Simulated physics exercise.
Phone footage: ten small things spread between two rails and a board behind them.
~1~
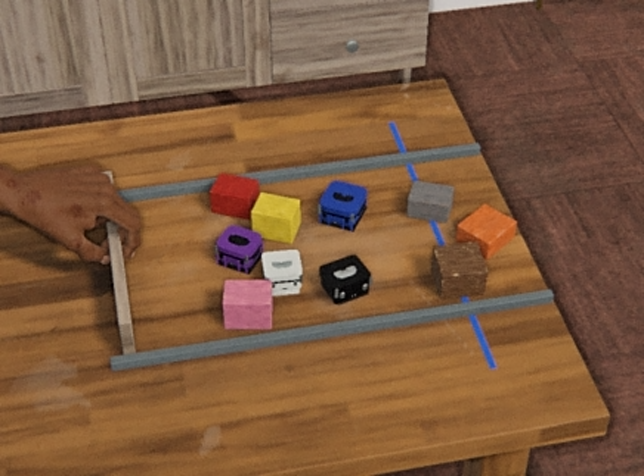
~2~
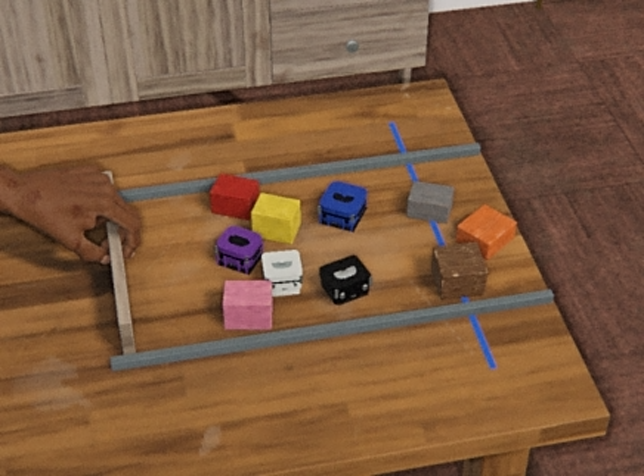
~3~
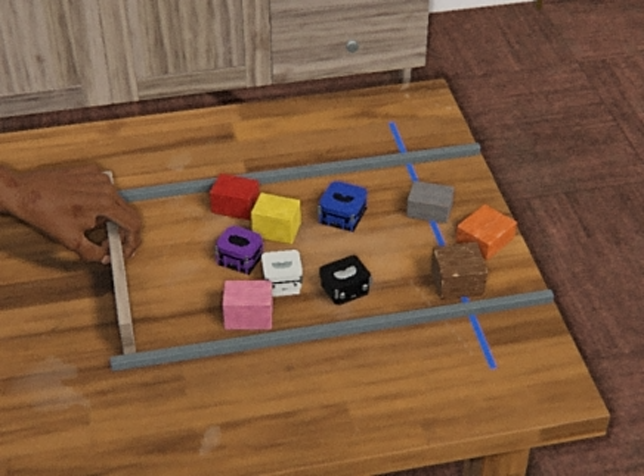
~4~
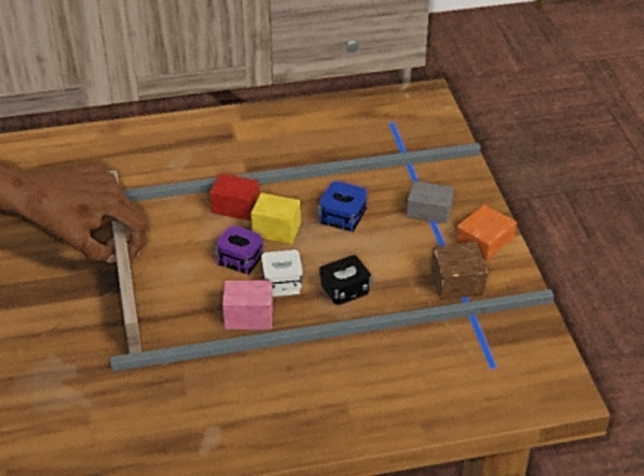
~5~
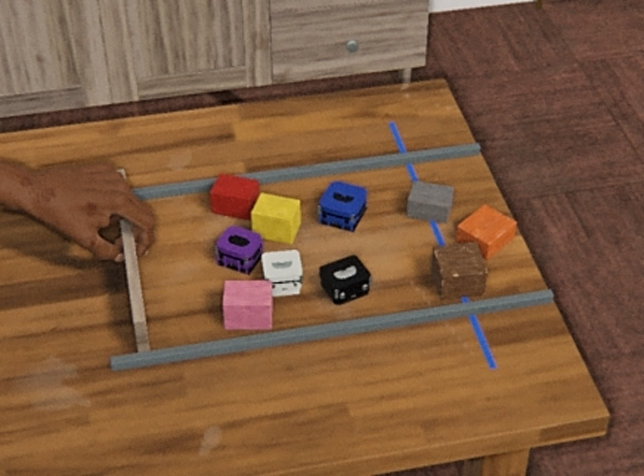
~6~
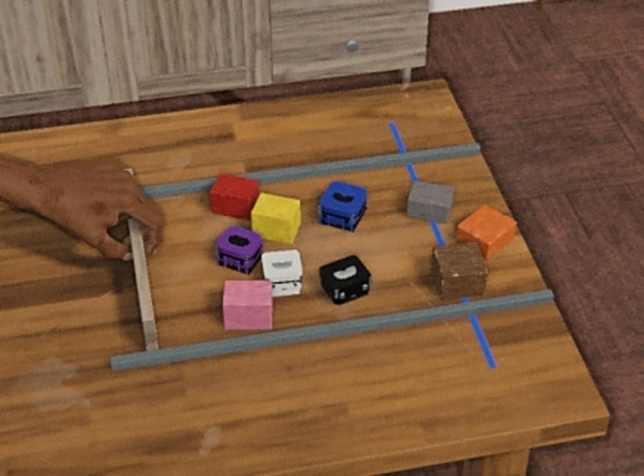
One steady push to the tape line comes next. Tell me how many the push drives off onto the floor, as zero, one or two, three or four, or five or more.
Count off: One, maybe two.
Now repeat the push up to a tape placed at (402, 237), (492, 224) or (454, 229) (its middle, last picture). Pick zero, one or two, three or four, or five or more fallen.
For each place: None; more than four; 1 or 2.
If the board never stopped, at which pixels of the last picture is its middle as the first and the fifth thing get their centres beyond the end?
First at (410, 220), next at (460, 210).
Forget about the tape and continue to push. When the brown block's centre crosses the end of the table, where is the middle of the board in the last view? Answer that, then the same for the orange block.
Roughly (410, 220); for the second one, roughly (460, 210).
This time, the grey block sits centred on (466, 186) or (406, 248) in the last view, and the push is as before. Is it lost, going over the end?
In the two tries the grey block ends up below and is not knocked off, in that order.
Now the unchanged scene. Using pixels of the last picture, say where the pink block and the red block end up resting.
Taking them in turn, first comes (481, 269), then (433, 163).
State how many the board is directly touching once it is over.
That makes 5.
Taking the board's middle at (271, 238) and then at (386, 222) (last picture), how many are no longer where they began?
Note: First position 6; second position 9.
A little later, none off yet; orange block at rest near (486, 232); grey block at rest near (430, 202); brown block at rest near (459, 271).
When it is over, the number that fall off is one or two; down, brown block and grey block.
